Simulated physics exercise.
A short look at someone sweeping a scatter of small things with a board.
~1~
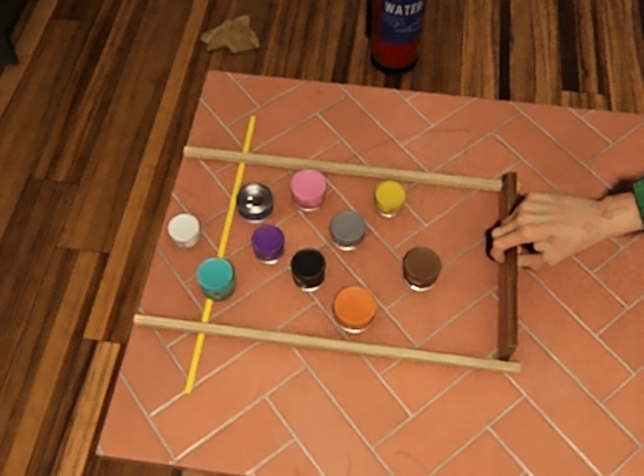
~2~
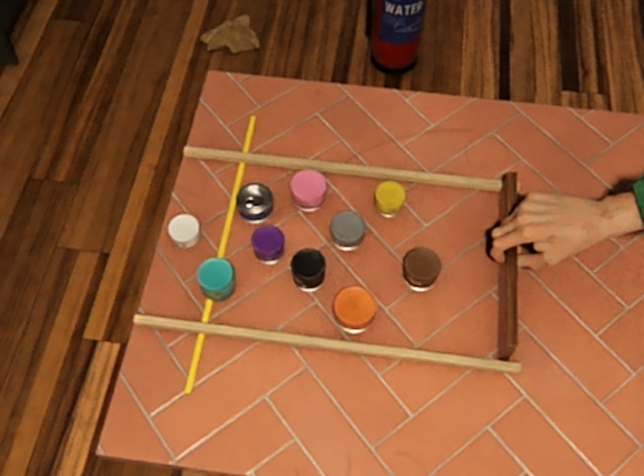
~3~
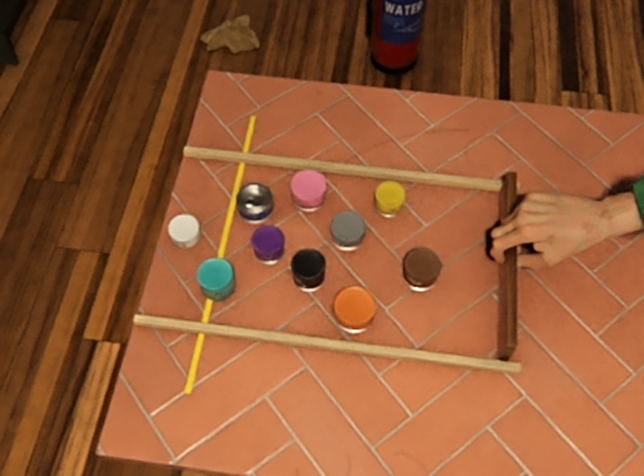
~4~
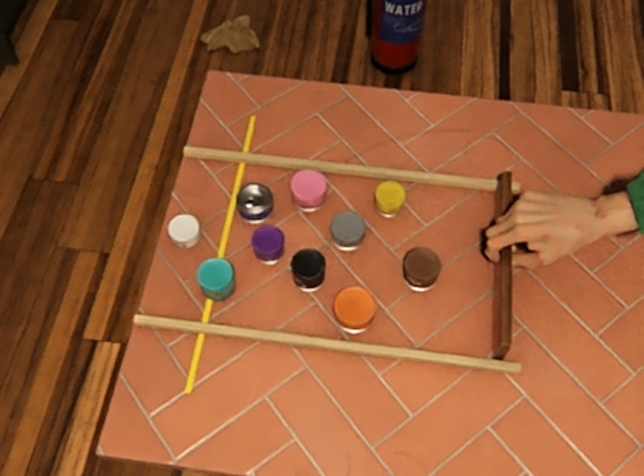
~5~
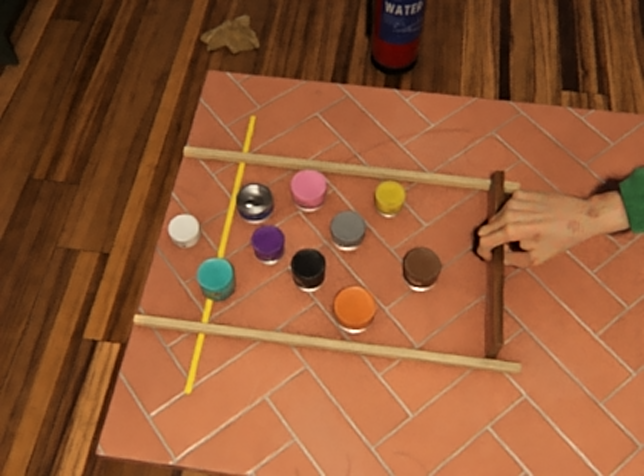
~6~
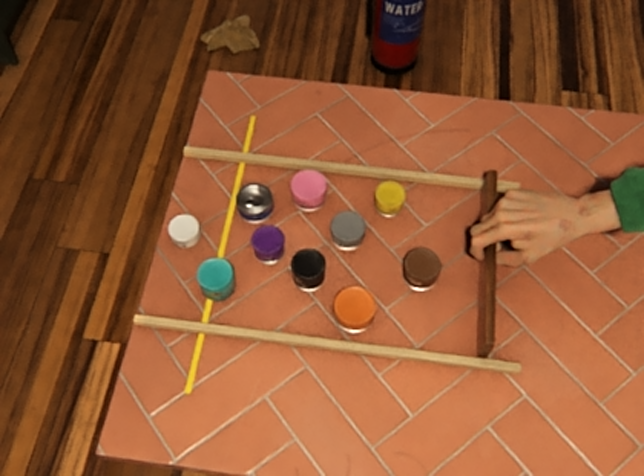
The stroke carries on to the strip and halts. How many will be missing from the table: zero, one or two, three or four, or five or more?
Outcome: The number that fall off is one or two.
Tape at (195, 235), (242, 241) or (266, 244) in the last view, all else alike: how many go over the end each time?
It would be 5, 0 and 0.
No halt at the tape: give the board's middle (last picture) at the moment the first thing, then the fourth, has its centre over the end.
At (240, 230) for the first, at (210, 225) for the fourth.
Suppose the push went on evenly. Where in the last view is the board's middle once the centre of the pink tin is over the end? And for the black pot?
About (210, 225), and (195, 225) for the other.
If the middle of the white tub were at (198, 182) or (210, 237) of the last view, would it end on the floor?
Place by place, it comes down; falls.
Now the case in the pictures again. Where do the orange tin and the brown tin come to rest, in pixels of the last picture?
The orange tin stops around (189, 294); the brown tin around (204, 240).
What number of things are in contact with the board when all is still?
In contact: 4.
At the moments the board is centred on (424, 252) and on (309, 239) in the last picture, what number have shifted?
First 1, then 8.
A little later, none off yet; white tub at rest near (185, 231); turquoise tub at rest near (217, 280); blue pot at rest near (255, 203).
When it is over, the number that fall off is one or two; down, white tub.
